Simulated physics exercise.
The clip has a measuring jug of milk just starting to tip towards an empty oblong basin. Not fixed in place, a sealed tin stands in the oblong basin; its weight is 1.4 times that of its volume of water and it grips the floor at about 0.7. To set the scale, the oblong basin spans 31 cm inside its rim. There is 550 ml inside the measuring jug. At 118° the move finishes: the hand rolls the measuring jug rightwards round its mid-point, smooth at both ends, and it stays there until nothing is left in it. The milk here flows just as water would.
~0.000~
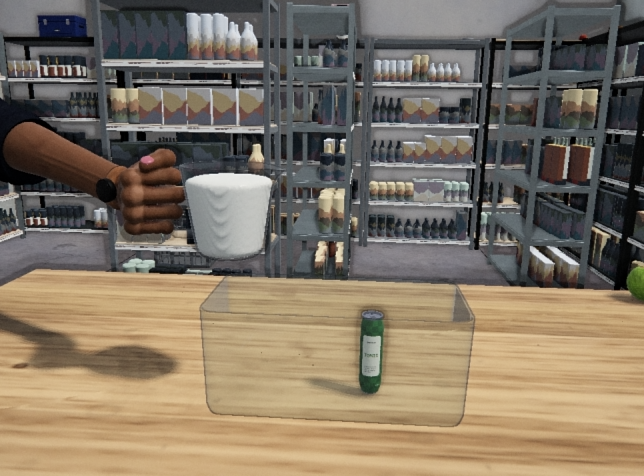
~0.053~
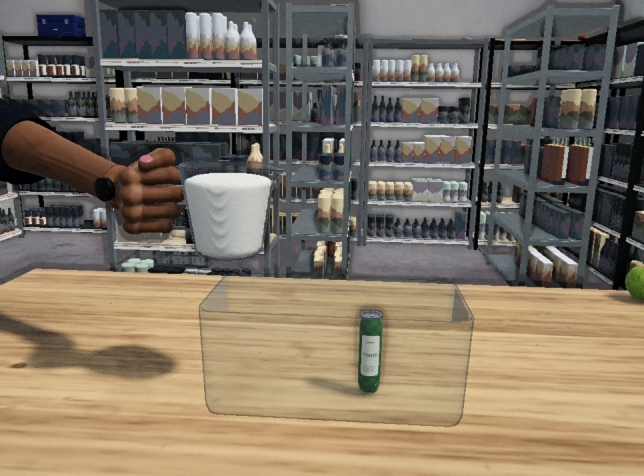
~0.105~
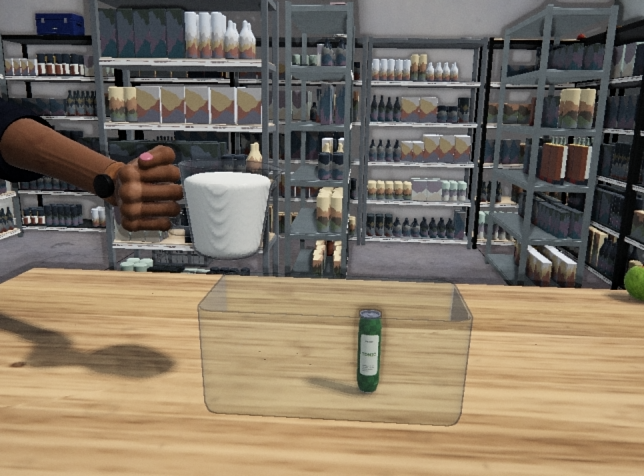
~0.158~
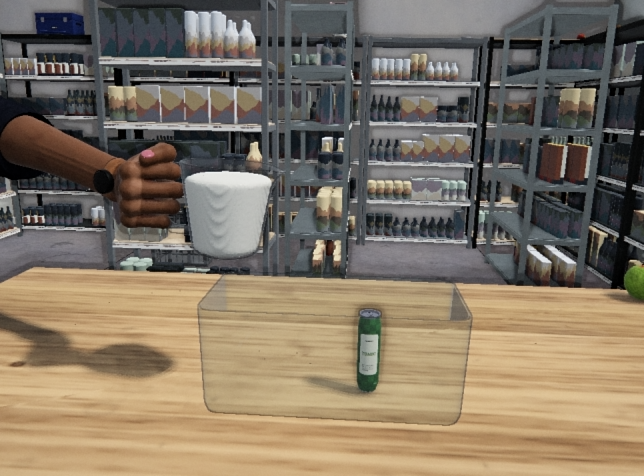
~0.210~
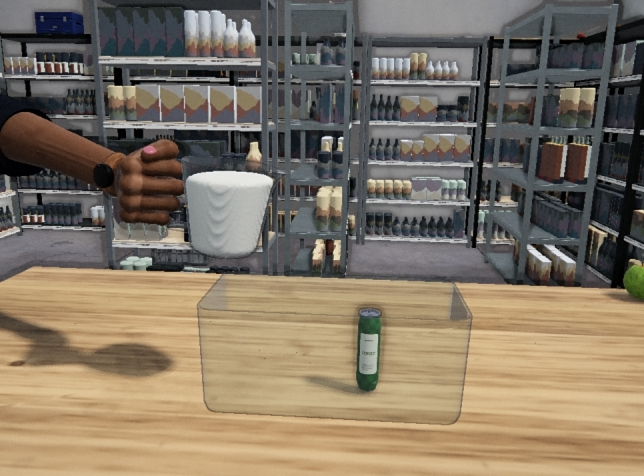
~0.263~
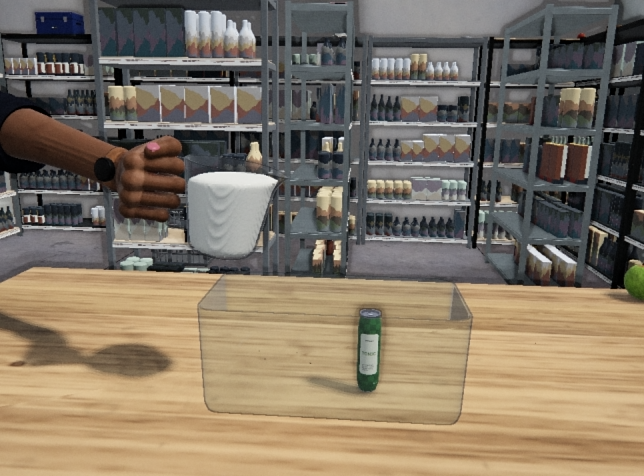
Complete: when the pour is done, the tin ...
... remains on its base.
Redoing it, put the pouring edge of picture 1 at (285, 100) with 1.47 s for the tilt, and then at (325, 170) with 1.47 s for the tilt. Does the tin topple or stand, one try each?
First it stays on its base; then it tips over.
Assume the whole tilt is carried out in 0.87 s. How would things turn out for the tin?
Outcome - the tin remains standing.
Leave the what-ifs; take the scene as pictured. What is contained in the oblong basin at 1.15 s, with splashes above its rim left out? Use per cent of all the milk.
The fraction sits near 84 in a hundred.
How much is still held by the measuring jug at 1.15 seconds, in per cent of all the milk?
Close to 10 percent of the whole amount.
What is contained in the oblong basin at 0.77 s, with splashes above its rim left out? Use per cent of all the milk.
About 12 per cent.
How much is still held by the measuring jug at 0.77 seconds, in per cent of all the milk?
Remaining: Near 70 % of the total.
After 0.77 s the tilt is 64° and 70 per cent is still to pour; the tin stands where it began.
After 1.15 s the tilt is 105° and 9 per cent is still to pour; the tin stands where it began.
After 1.54 s the tilt is 118° and 0 per cent is still to pour; the tin stands where it began.
After 1.97 s the tilt is 118° and 0 per cent is still to pour; the tin stands where it began.
In the end the tin stands where it began.
